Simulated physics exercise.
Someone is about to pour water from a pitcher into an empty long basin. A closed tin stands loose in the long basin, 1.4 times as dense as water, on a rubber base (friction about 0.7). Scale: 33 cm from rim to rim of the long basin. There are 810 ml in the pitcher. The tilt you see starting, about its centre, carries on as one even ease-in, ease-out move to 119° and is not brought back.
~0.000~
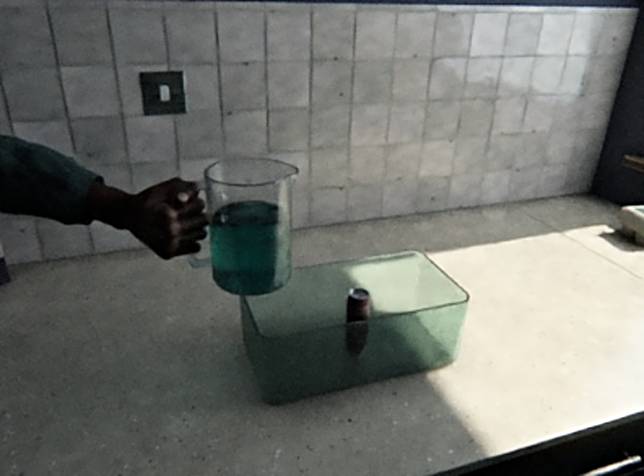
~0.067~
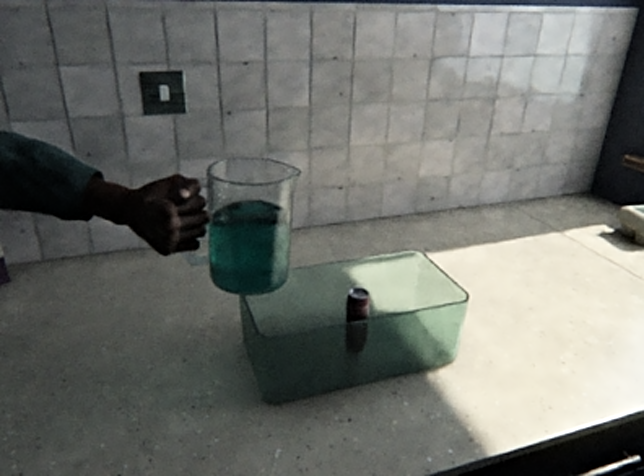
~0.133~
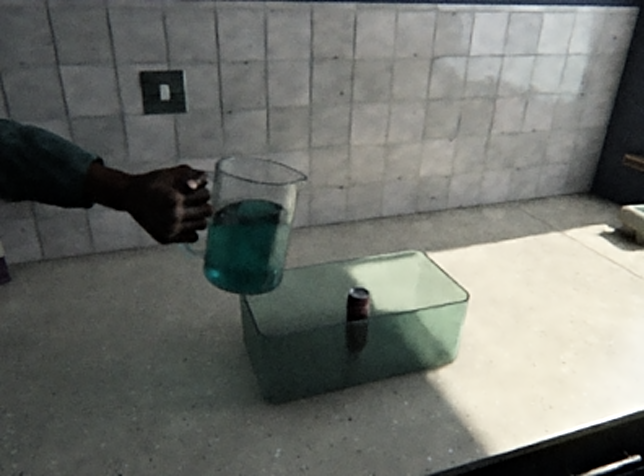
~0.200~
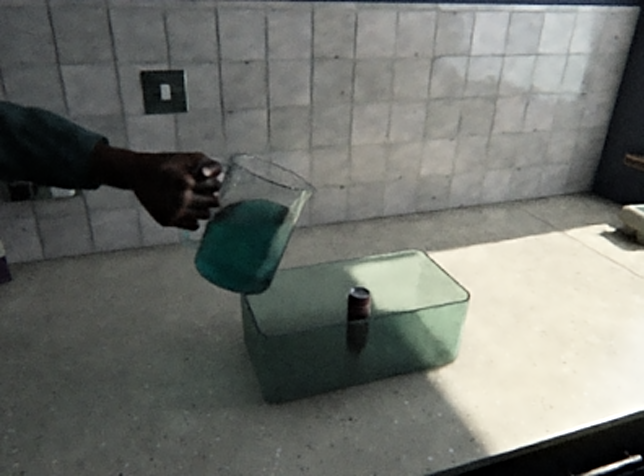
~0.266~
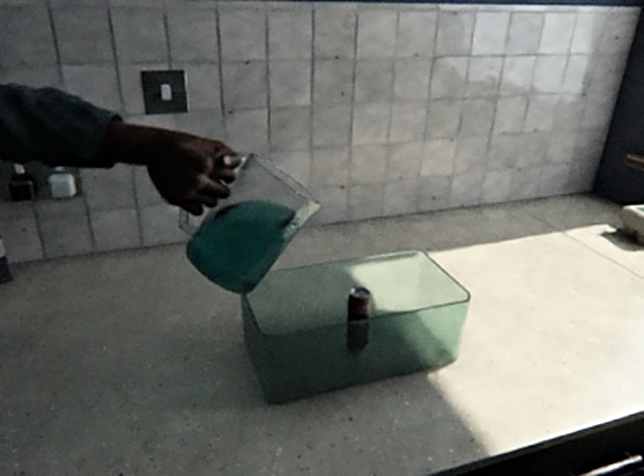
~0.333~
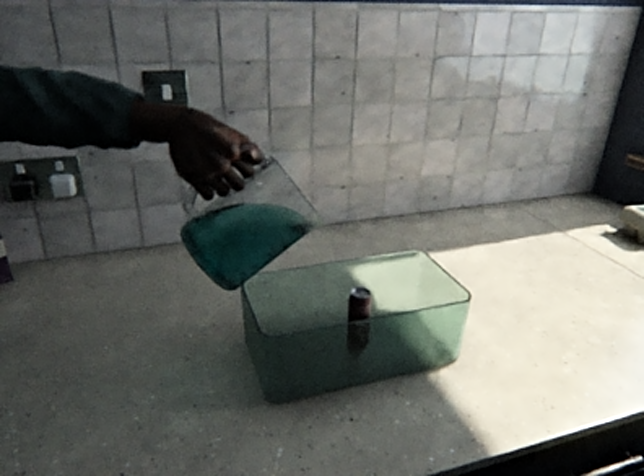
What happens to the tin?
It keeps standing.
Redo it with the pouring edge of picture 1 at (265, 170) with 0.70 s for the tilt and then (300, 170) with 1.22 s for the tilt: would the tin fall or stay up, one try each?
First it keeps standing; then it topples.
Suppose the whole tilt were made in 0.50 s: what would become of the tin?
The tin keeps standing.
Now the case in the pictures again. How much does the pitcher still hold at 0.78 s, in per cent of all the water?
Near 10 in a hundred.
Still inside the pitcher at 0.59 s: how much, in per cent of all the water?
Some 58 per cent.
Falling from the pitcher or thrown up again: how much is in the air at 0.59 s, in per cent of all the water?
Some 22 per cent.
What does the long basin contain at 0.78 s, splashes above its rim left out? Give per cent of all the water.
About 82 per cent.
After 0.59 s the tilt is 112° and 59 per cent is still to pour; the tin stands where it began.
After 0.78 s the tilt is 119° and 10 per cent is still to pour; the tin stands 2 cm from where it began.
After 0.98 s the tilt is 119° and 0 per cent is still to pour; the tin stands 2 cm from where it began.
After 1.20 s the tilt is 119° and 0 per cent is still to pour; the tin stands 2 cm from where it began.
In the end the tin stands 2 cm from where it began.
